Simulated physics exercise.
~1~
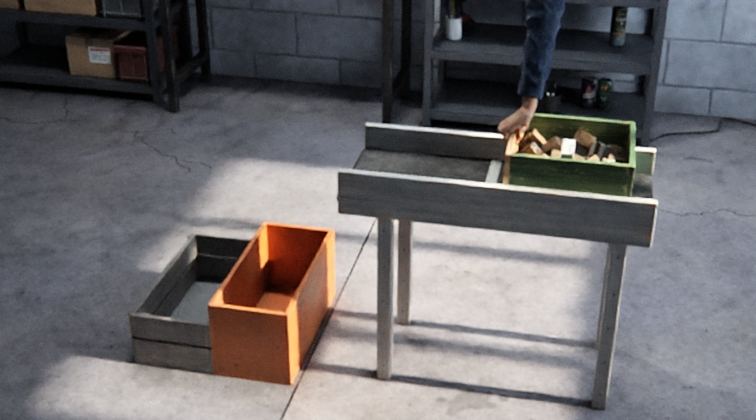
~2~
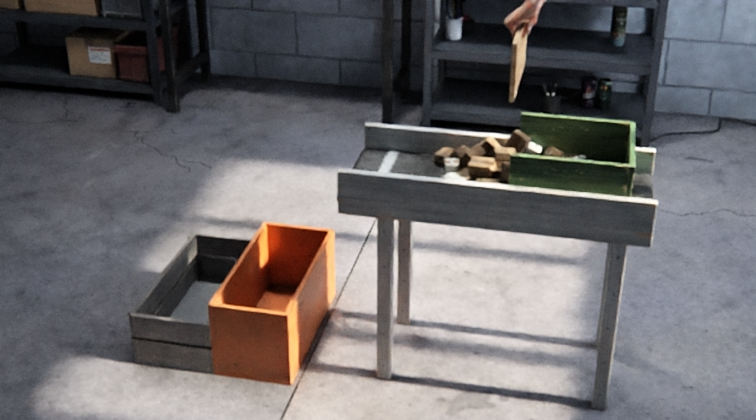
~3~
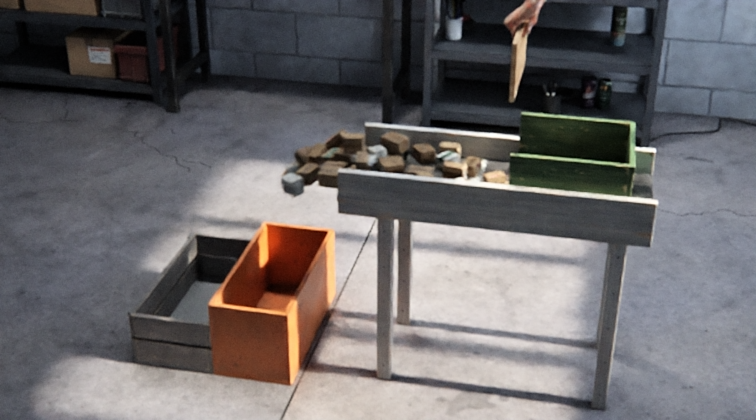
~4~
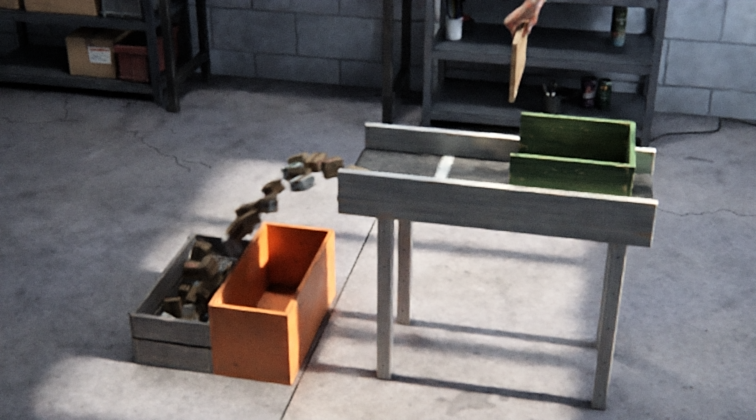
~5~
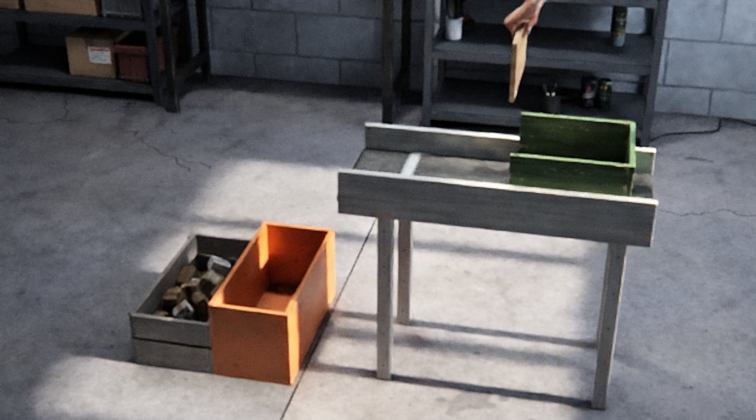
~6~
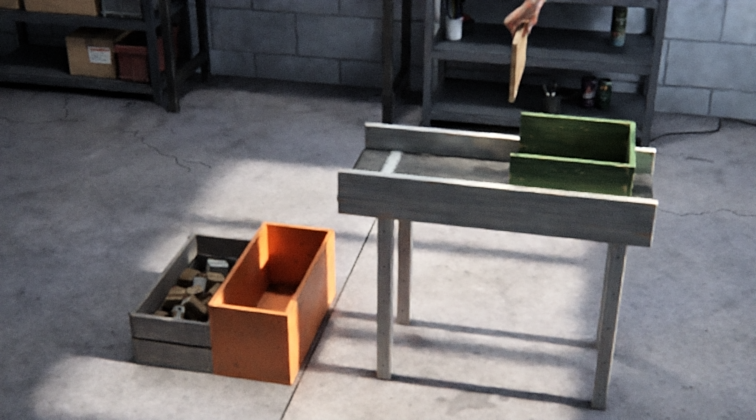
In a workshop, a hand lifts a gate and small blocks ride left into the grey bin.
